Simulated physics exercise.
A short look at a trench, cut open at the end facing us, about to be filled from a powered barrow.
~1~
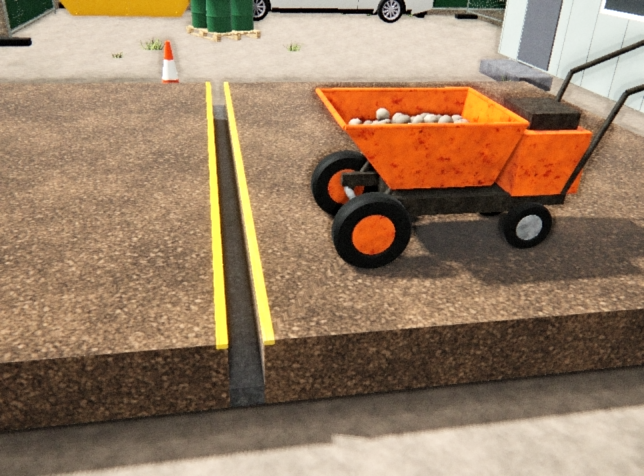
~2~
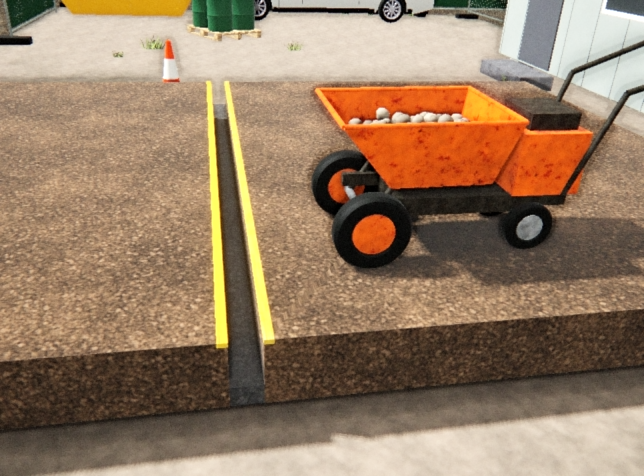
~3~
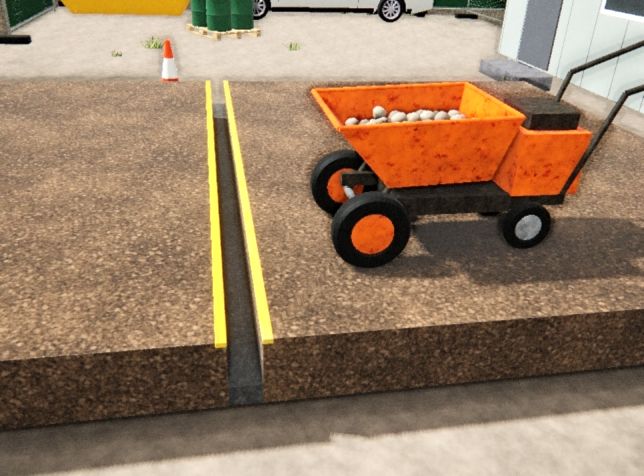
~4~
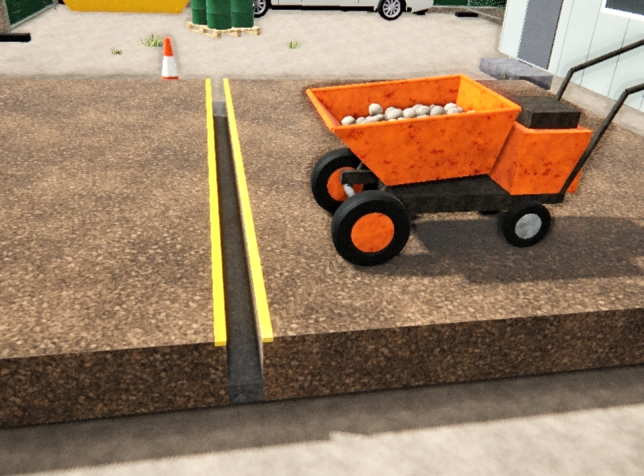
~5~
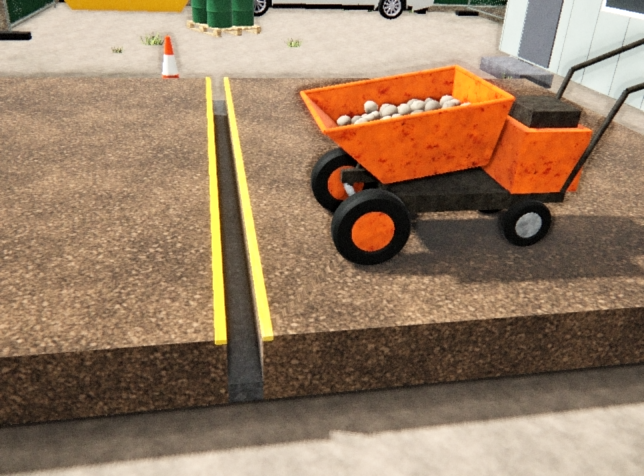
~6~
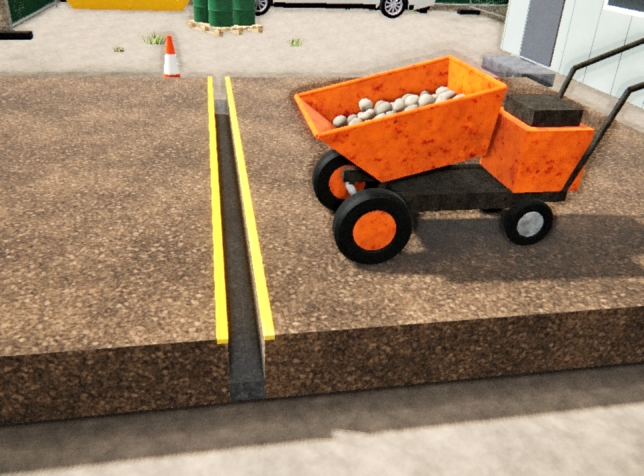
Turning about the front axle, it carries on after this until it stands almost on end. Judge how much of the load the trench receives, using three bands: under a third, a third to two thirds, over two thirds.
Looks to me like the trench gets one-third to two-thirds of the load.
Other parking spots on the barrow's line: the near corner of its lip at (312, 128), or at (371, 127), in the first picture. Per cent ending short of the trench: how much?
About 0 and 20 per cent.
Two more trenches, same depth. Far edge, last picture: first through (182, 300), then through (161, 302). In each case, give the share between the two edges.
Roughly 100 per cent, then roughly 100 per cent.
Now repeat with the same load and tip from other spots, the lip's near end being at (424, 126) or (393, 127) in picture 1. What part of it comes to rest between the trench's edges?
The shares come out close to 30 and 40 per cent, in that order.
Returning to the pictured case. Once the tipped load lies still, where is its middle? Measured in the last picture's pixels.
About (229, 237).
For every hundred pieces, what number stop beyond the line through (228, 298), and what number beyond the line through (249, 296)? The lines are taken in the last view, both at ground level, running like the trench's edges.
Close to 40 and 80 per cent respectively.
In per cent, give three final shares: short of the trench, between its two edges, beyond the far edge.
Approximate split: Short 0 percent, between 55 percent, beyond 40 percent.
Just after the last frame, skip tipped steeply; every one in the skip.
A moment on, skip tipped right over; the larger part in the skip; about a tenth in or heaped over the trench; about a tenth beyond it; just a few falling.
Further on, skip tipped right over; just a few in the skip; roughly half in or heaped over the trench; roughly half beyond it.
When it is over, skip tipped right over; just a few short of the trench; roughly half in or heaped over the trench; roughly half beyond it.
